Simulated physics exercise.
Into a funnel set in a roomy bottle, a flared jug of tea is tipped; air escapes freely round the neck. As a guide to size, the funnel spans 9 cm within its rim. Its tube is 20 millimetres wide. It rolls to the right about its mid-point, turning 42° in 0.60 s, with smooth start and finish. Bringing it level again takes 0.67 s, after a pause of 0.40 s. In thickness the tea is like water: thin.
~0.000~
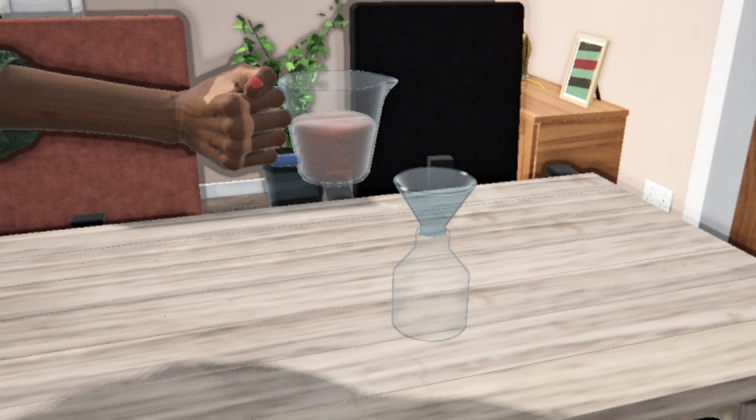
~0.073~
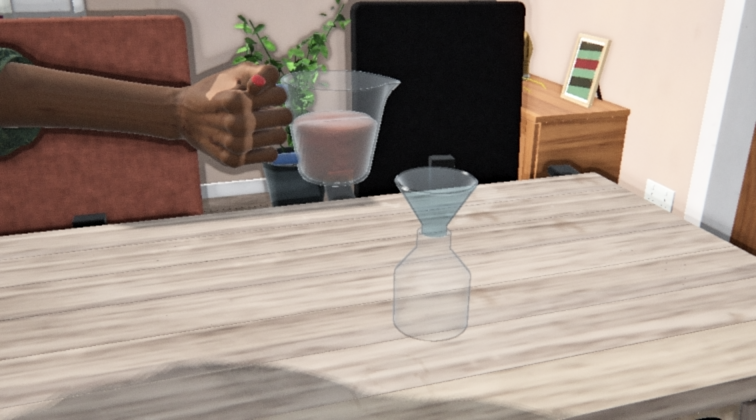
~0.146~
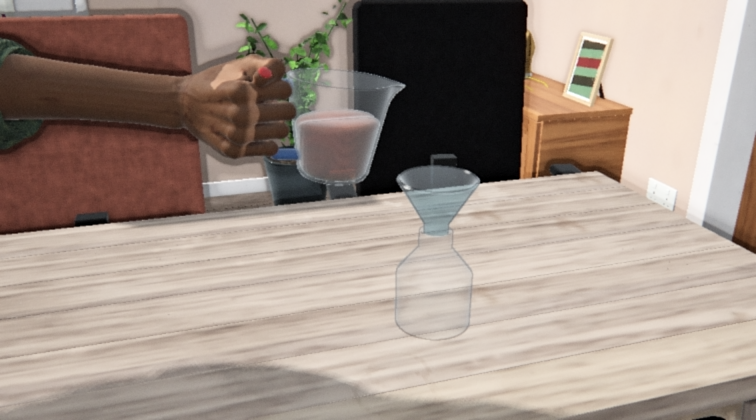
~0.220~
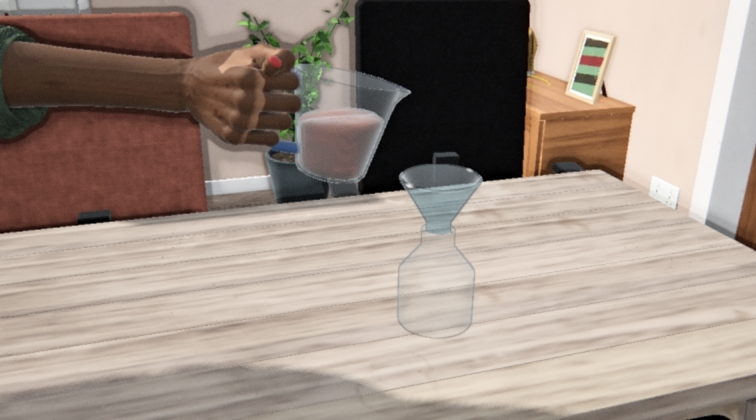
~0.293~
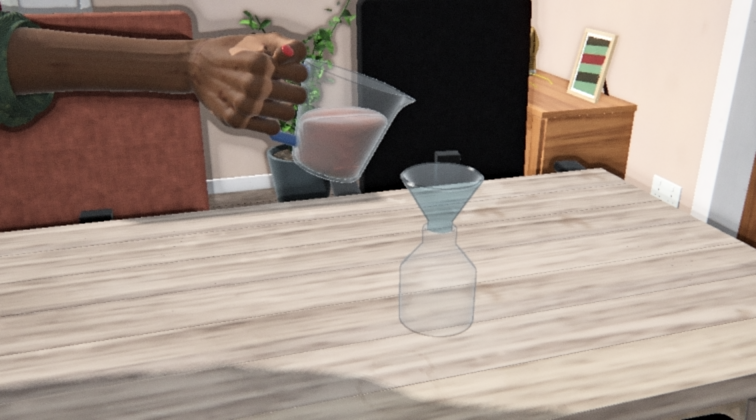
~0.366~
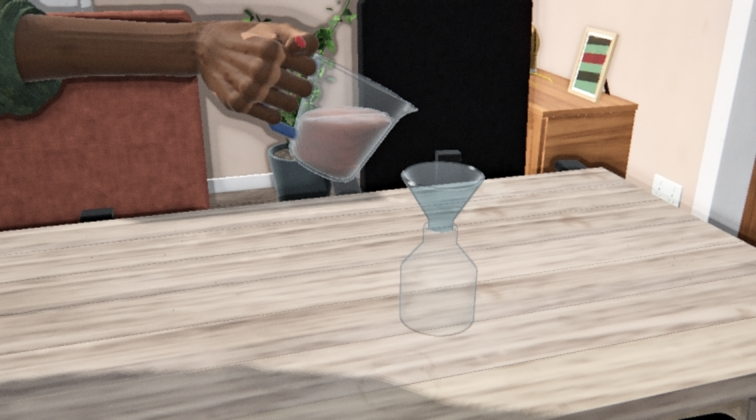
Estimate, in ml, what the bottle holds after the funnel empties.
35 ml.
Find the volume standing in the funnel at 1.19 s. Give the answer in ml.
I'd put it at about 5 ml.
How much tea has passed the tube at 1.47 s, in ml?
30 ml.
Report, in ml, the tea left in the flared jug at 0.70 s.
Some 350 ml.
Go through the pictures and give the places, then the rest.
In the first frame, it leans 0°; its right rim is at (397, 78); the tea meets the walls at (297, 121) and (363, 117); the funnel's rim runs from (401, 188) to (468, 181).
In the second frame, it leans 2°; its right rim is at (399, 80); the tea meets the walls at (302, 121) and (362, 116).
In the third frame, it leans 6°; its right rim is at (404, 84); the tea meets the walls at (302, 121) and (364, 115).
In the fourth frame, it leans 12°; its right rim is at (410, 90); the tea meets the walls at (307, 119) and (368, 114).
In the fifth frame, it leans 20°; its right rim is at (414, 98); the tea meets the walls at (308, 118) and (374, 113).
In the sixth frame, it leans 28°; its right rim is at (417, 108); the tea meets the walls at (306, 120) and (379, 114).
After 0.70 s the tilt is 42° and 0 ml has passed the tube, 5 ml is in the funnel, 345 ml in the flared jug and 0 ml has missed.
After 0.94 s the tilt is 42° and 15 ml has passed the tube, 5 ml is in the funnel, 330 ml in the flared jug and 0 ml has missed.
After 1.19 s the tilt is 34° and 25 ml has passed the tube, 5 ml is in the funnel, 325 ml in the flared jug and 0 ml has missed.
After 1.47 s the tilt is 9° and 35 ml has passed the tube, 0 ml is in the funnel, 325 ml in the flared jug and 0 ml has missed.
In the end 35 ml has passed the tube, 0 ml is in the funnel, 325 ml in the flared jug and 0 ml has missed.
